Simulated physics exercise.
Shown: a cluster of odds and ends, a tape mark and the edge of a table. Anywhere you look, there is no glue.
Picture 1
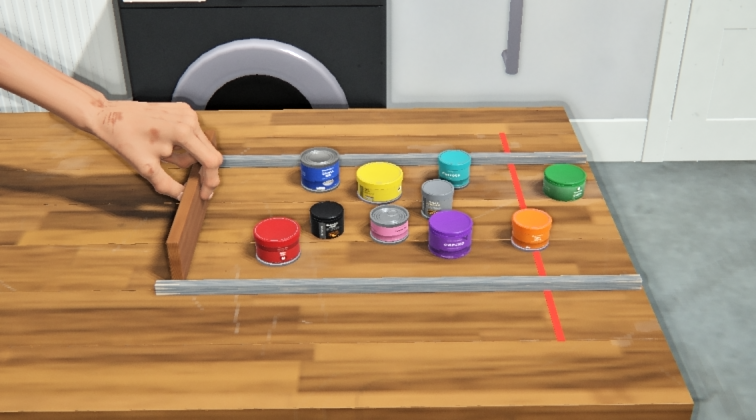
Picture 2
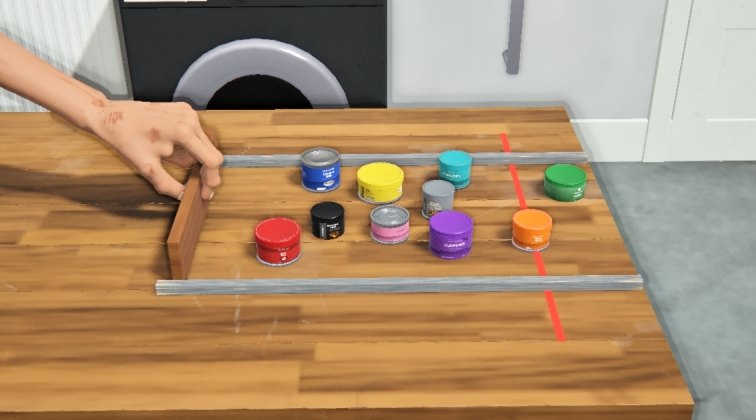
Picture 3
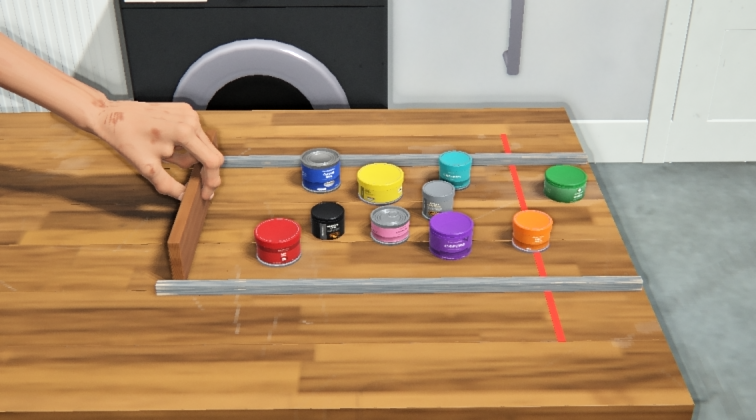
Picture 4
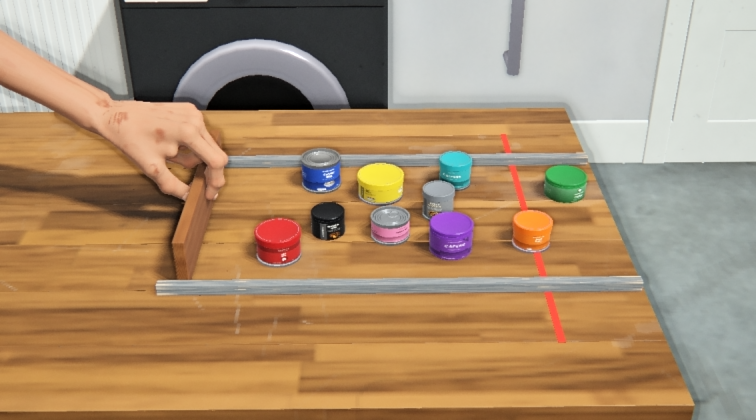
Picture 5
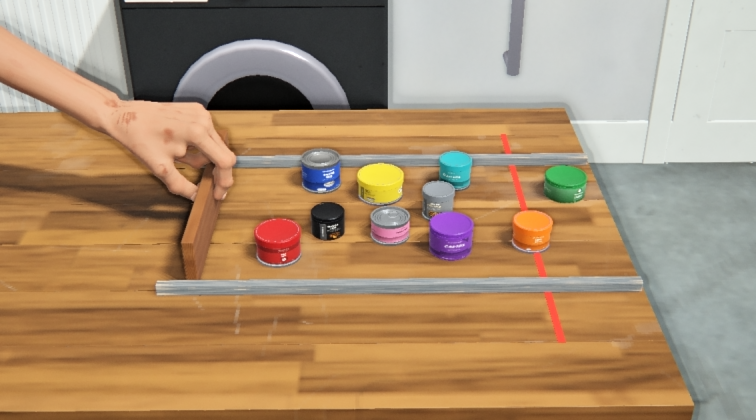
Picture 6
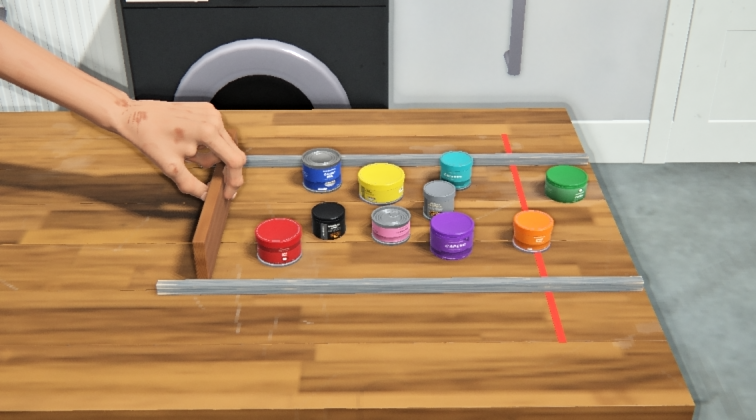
A hand slides a wooden board slightly right toward colorful tins that stay nearly still.
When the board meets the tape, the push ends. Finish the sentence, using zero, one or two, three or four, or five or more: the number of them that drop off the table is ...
The number that drop off the table is zero.
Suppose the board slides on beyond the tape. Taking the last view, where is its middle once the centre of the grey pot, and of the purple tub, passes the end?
Points: About (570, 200) and about (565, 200).
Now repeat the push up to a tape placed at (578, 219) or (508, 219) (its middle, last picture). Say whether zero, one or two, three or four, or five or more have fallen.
At each place: More than four and not one.
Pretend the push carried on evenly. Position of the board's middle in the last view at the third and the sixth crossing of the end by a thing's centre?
The first puts it near (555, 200), the next near (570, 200).
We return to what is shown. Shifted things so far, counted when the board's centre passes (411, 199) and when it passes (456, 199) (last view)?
Note: First position 8; second position 9.
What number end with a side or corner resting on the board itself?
The count in contact is 4.
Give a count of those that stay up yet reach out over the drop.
Number: 2.
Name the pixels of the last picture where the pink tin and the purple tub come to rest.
You'll find the pink tin at roughly (580, 227) and the purple tub at roughly (602, 258).
A little later, none off yet; green tub at rest near (566, 184); orange tin at rest near (533, 232); turquoise tin at rest near (456, 171).
Next, none off yet; green tub at rest near (566, 184); orange tin shifted about its own width near (564, 233); turquoise tin shifted well along near (520, 172).
When it is over, the number that fall off is zero.
